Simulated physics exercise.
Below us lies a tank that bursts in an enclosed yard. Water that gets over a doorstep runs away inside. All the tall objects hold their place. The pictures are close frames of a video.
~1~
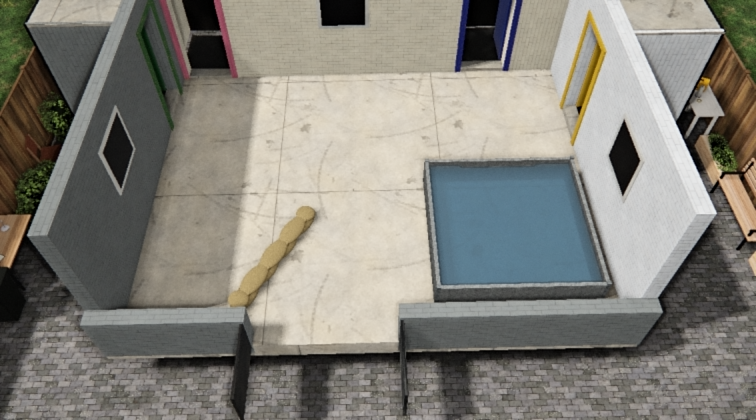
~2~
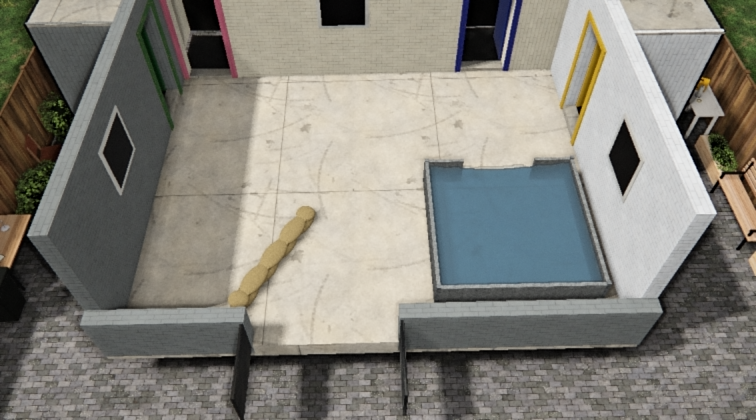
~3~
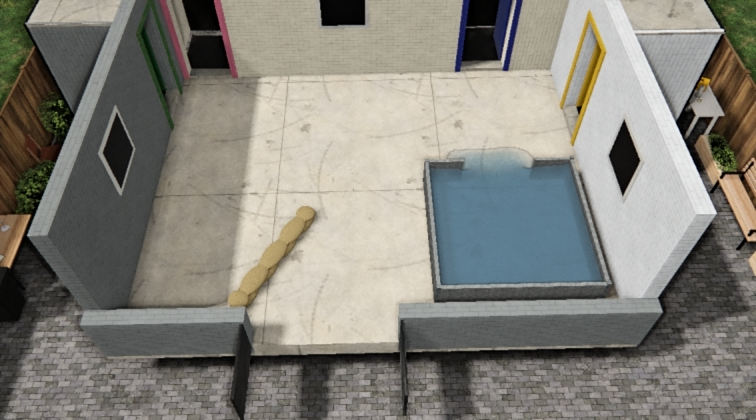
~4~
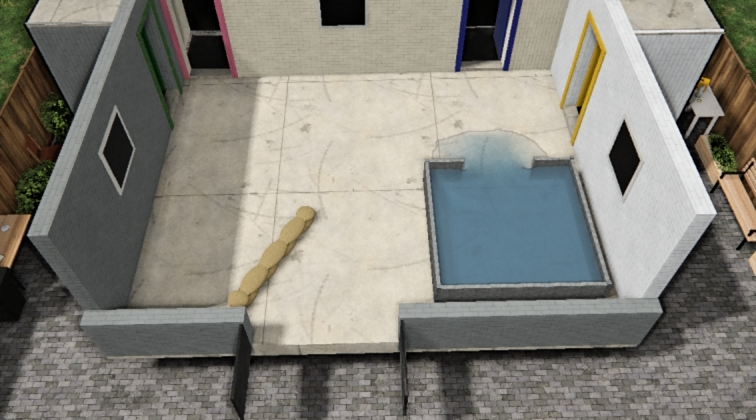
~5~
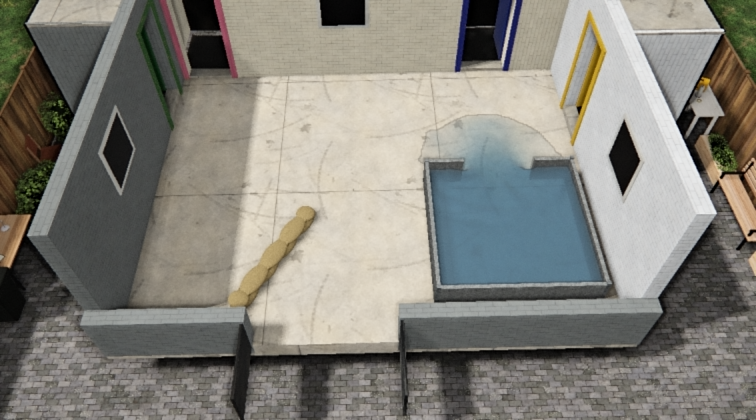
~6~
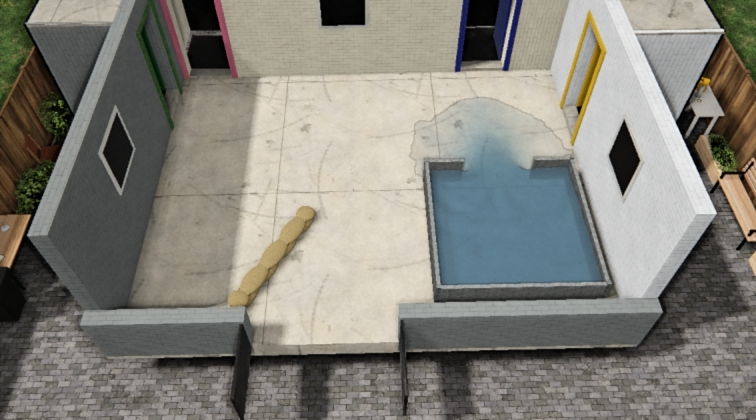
A walled yard with an open tank of blue water, its far side opening and water spreading outward across the pale floor.
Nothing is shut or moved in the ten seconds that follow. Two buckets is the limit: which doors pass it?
One by one: The green door holds within the limit; the pink door floods; the yellow door holds within the limit; the blue door floods.
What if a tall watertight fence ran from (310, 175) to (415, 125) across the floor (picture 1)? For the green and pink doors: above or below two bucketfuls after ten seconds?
My reading: The green one holds, the pink one passes that mark.
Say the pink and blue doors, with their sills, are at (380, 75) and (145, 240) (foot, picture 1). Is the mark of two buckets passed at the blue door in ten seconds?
One by one: Blue takes less.
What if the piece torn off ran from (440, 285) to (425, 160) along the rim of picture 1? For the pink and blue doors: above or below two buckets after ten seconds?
Then: The pink one floods, the blue one stays under.
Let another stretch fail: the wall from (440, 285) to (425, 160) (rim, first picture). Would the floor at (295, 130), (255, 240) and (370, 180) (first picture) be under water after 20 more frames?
One after the other: Wet, flooded, flooded.
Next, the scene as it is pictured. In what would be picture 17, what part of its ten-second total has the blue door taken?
Roughly 25 per cent.
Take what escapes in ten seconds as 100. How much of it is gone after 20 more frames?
About 45 per cent.
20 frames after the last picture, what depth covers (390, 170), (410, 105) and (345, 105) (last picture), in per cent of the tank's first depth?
In turn 0, 6 and 12 in a hundred.
A moment on, water covers 20 % of the floor; the green door not reached, the pink door not reached, the yellow door wet at the sill, nothing in, the blue door under two buckets in.
Next, water covers 25 % of the floor; the green door not reached, the pink door not reached, the yellow door wet at the sill, nothing in, the blue door over two buckets in.
Then, water covers 35 % of the floor; the green door not reached, the pink door wet at the sill, nothing in, the yellow door wet at the sill, nothing in, the blue door far over two buckets in.
Later, water covers 55 % of the floor; the green door wet at the sill, nothing in, the pink door under two buckets in, the yellow door under two buckets in, the blue door far over two buckets in.
In the end, water covers 75 % of the floor; the green door wet at the sill, nothing in, the pink door over two buckets in, the yellow door under two buckets in, the blue door far over two buckets in.
